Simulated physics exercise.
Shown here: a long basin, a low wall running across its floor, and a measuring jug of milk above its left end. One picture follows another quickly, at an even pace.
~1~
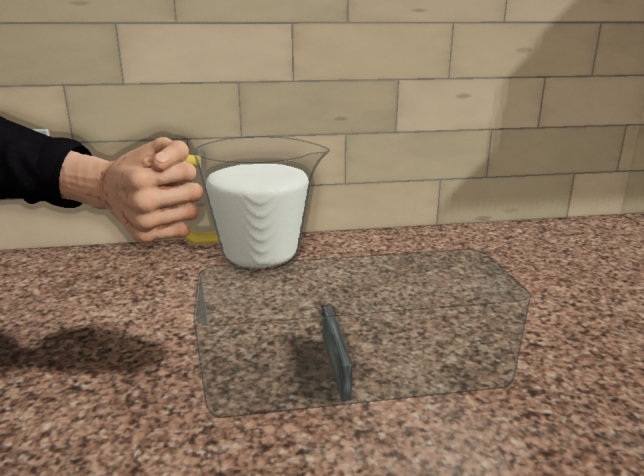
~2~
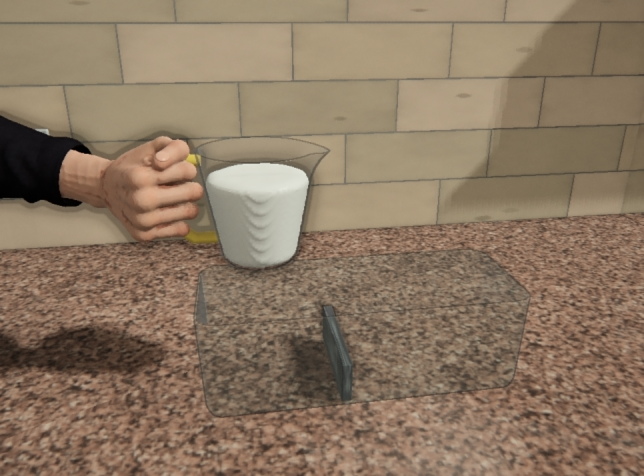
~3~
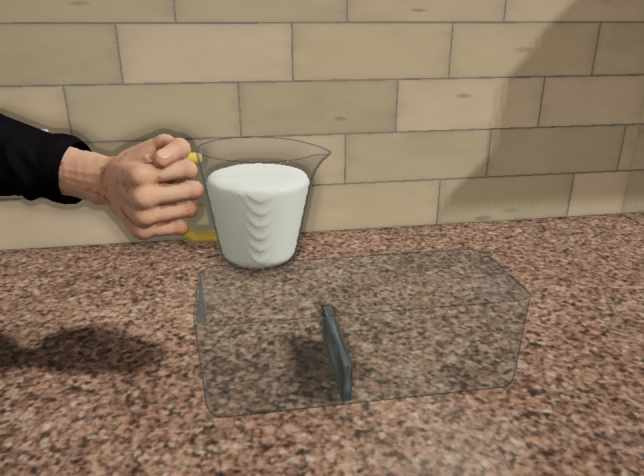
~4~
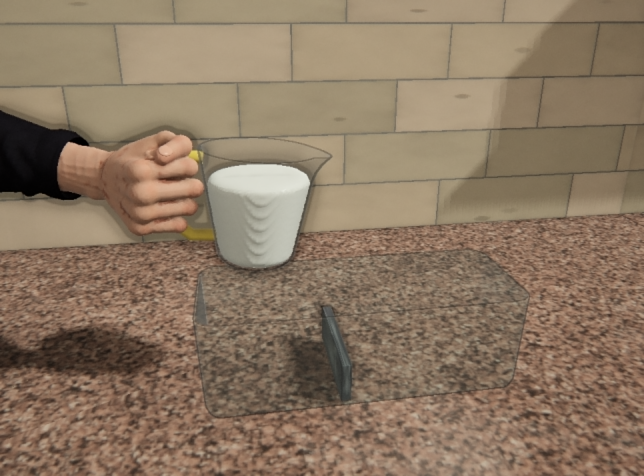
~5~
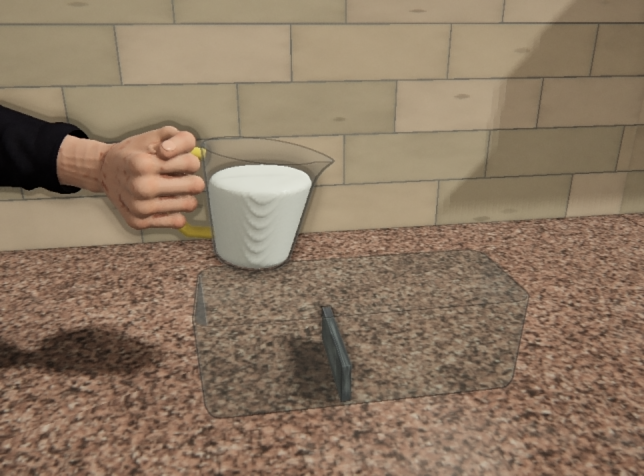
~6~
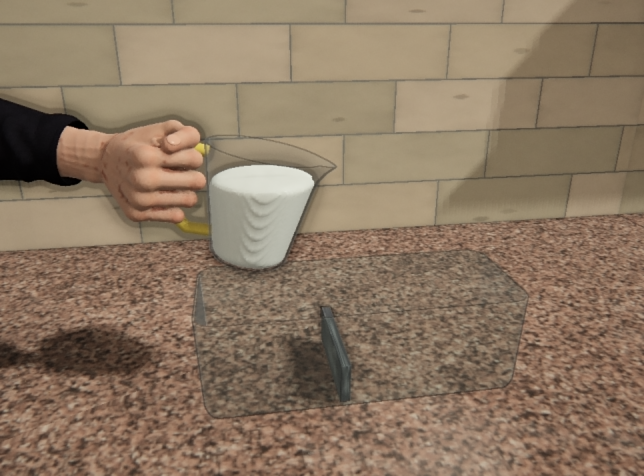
On a speckled kitchen counter, a hand holding a measuring jug of milk above a clear, low-walled basin, tilting it slightly rightward.
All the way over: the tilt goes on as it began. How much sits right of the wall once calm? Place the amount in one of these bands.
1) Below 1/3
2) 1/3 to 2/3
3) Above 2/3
3.
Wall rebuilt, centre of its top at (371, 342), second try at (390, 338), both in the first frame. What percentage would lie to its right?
Record: Case 1 near 60 %, case 2 near 20 %.
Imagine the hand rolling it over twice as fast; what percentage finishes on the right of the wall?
About 95 per cent.
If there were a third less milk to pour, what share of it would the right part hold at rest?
That share would be some 95 parts in a hundred.
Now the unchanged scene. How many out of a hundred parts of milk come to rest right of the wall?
That share comes out near 95 percent.
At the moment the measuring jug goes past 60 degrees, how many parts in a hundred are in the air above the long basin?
15 %.
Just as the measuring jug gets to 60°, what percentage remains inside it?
85 %.
A moment on, the tilt is 60° and 83 per cent is still to pour, 0 is left of the wall and 4 right of it.
Next, the tilt is 90° and 28 per cent is still to pour, 1 is left of the wall and 59 right of it.
Then the tilt is 96° and 2 per cent is still to pour, 2 is left of the wall and 94 right of it.
Later the tilt is 96° and 0 per cent is still to pour, 3 is left of the wall and 97 right of it.
In the end 3 per cent lies left of the wall, 97 right of it and 0 outside.
